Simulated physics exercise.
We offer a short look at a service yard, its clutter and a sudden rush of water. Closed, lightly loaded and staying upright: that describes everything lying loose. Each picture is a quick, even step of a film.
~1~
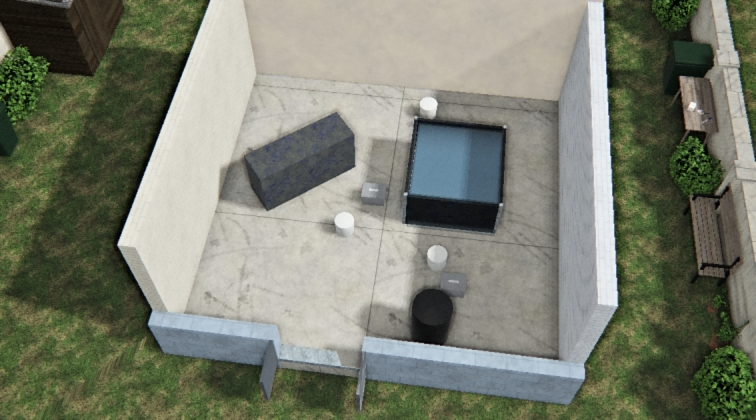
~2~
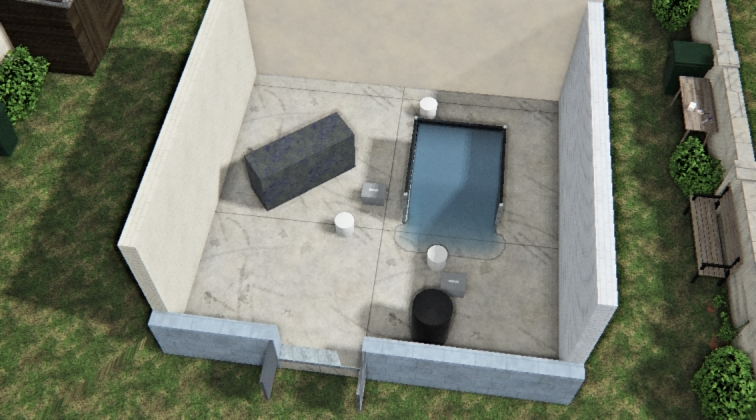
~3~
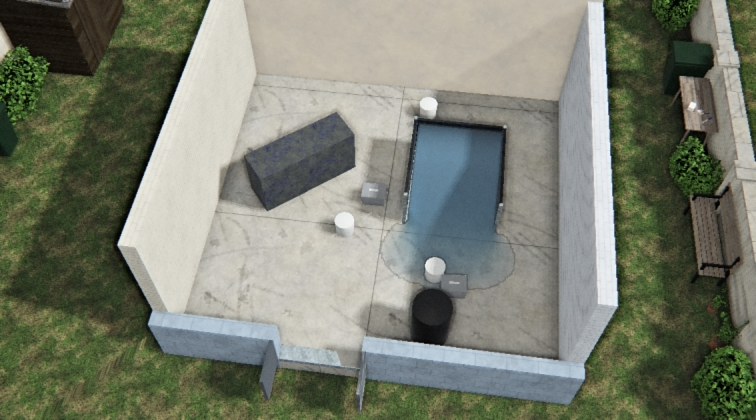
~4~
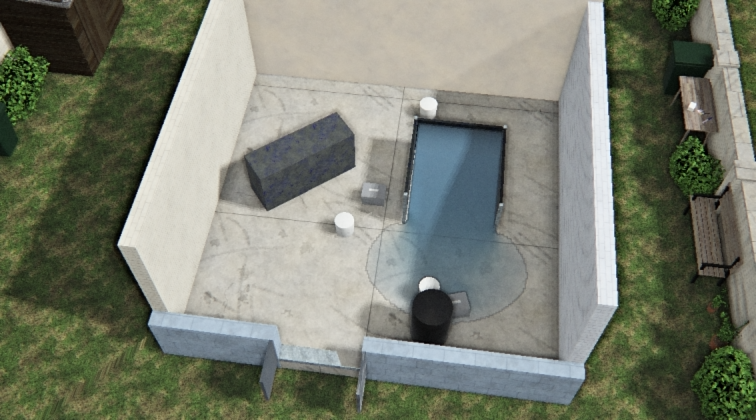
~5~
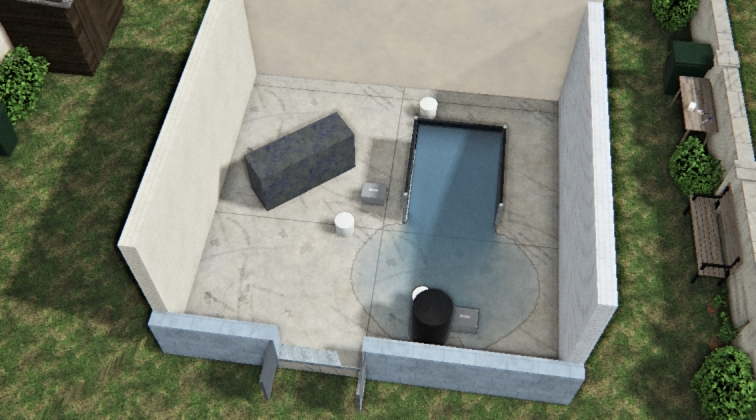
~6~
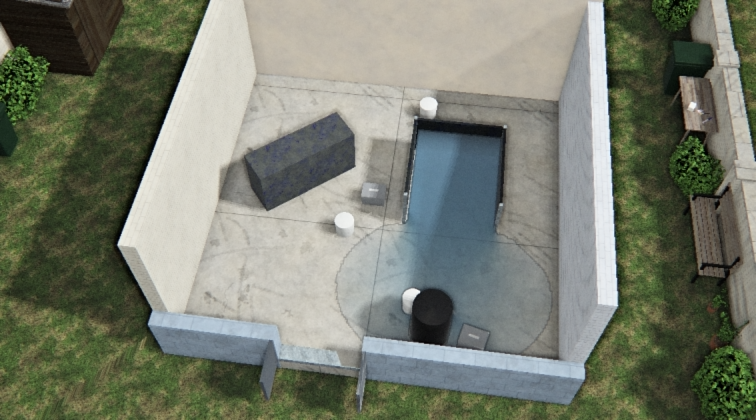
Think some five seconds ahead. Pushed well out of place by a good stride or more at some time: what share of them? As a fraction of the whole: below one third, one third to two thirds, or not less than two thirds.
The fraction is one third to two thirds.
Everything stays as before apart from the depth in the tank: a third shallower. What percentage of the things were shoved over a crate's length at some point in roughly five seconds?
Roughly 40 per cent of them.
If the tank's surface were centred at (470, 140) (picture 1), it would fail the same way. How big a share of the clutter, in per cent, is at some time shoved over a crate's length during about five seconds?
Estimate: Approx. 60 %.
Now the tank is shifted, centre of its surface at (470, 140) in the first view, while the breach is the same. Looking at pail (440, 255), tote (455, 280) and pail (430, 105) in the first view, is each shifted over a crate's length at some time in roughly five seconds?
The three, one by one: Past that mark, past that mark and short of that.
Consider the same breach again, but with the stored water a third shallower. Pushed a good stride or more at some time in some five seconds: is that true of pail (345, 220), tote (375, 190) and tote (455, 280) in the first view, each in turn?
As listed: Not that far, under that, pushed that far.
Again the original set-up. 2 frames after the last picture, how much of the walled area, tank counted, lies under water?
Estimate: Near 35 %.
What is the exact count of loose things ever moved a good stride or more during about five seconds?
The count is 2.
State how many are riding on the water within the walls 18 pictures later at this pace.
1.
A moment on, 2 of 5 are well off their spots; 2 afloat.
Next, 2 of 5 are well off their spots; 1 afloat.
Later, 2 of 5 are well off their spots; 1 afloat.
In the end, 2 of 5 are well off their spots, and 2 have been at some point; 1 afloat.
